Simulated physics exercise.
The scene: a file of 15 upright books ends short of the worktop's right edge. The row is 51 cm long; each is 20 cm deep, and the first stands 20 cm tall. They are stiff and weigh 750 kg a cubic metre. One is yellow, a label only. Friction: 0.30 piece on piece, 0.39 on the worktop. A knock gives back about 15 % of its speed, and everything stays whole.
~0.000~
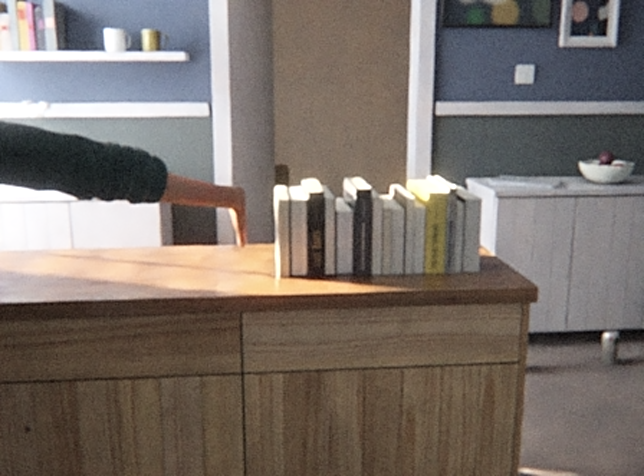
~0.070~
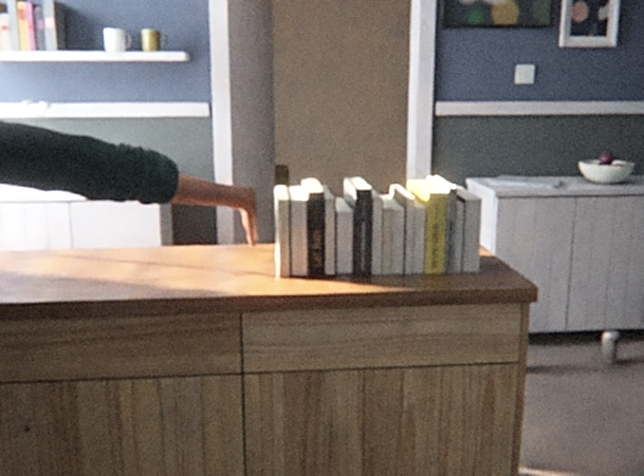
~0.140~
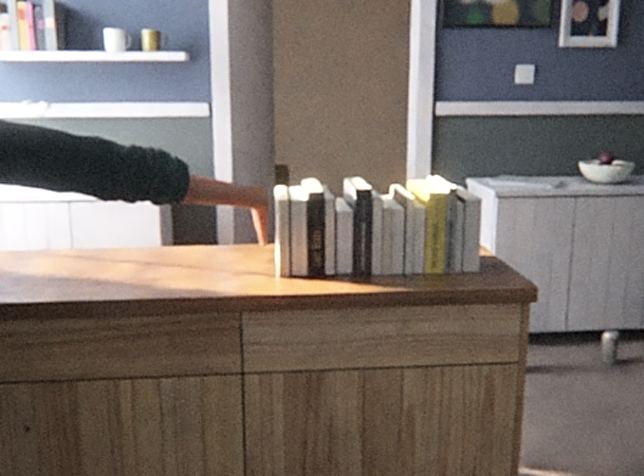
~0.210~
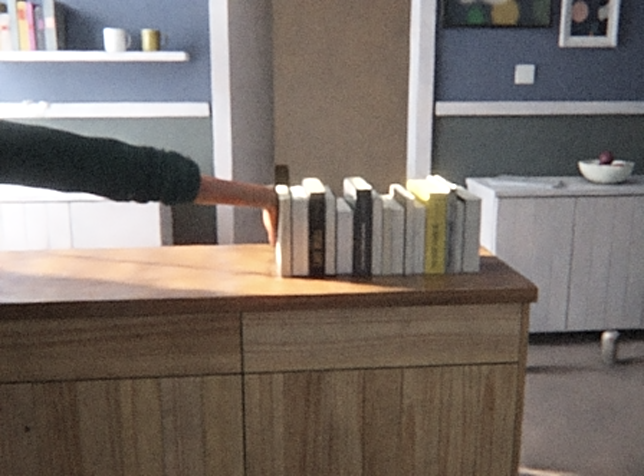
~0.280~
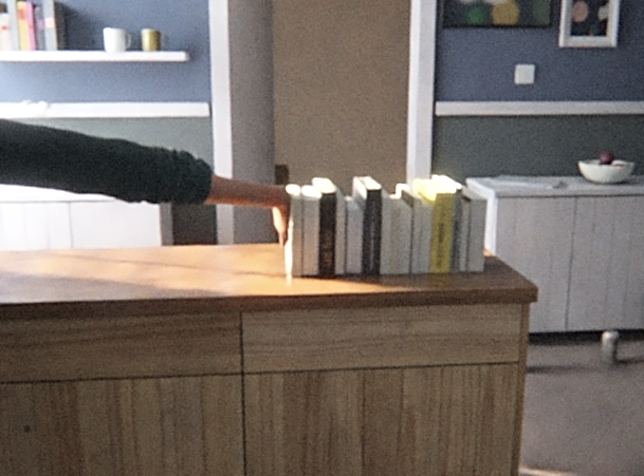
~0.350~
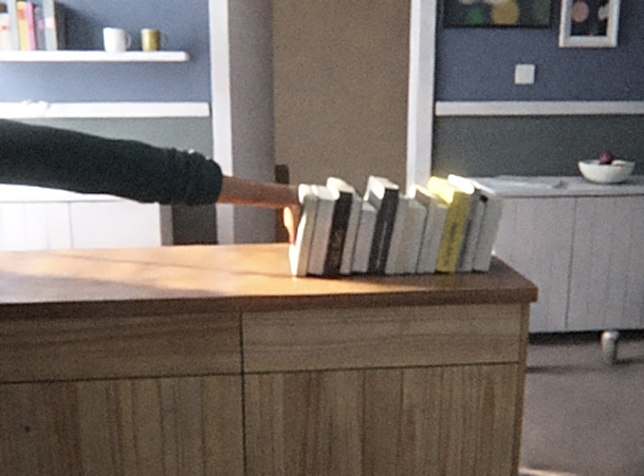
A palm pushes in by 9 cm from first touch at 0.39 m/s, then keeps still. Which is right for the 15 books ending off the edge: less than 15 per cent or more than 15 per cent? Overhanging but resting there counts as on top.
It comes to over 15 per cent.
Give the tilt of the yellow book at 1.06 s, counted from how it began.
Some 180°.
Around 0.42 s, none of the 15 books off the edge, 15 disturbed; yellow book tipped 16°.
Around 0.68 s, none of the 15 books off the edge, 15 disturbed; yellow book tipped 56°.
Around 1.06 s, 3 of the 15 books off the edge; yellow book upside down.
Around 1.28 s, 4 of the 15 books off the edge; yellow book on its side.
Finally (1.5 s), 4 of the 15 books off the edge; yellow book on its side. That is 27 per cent.
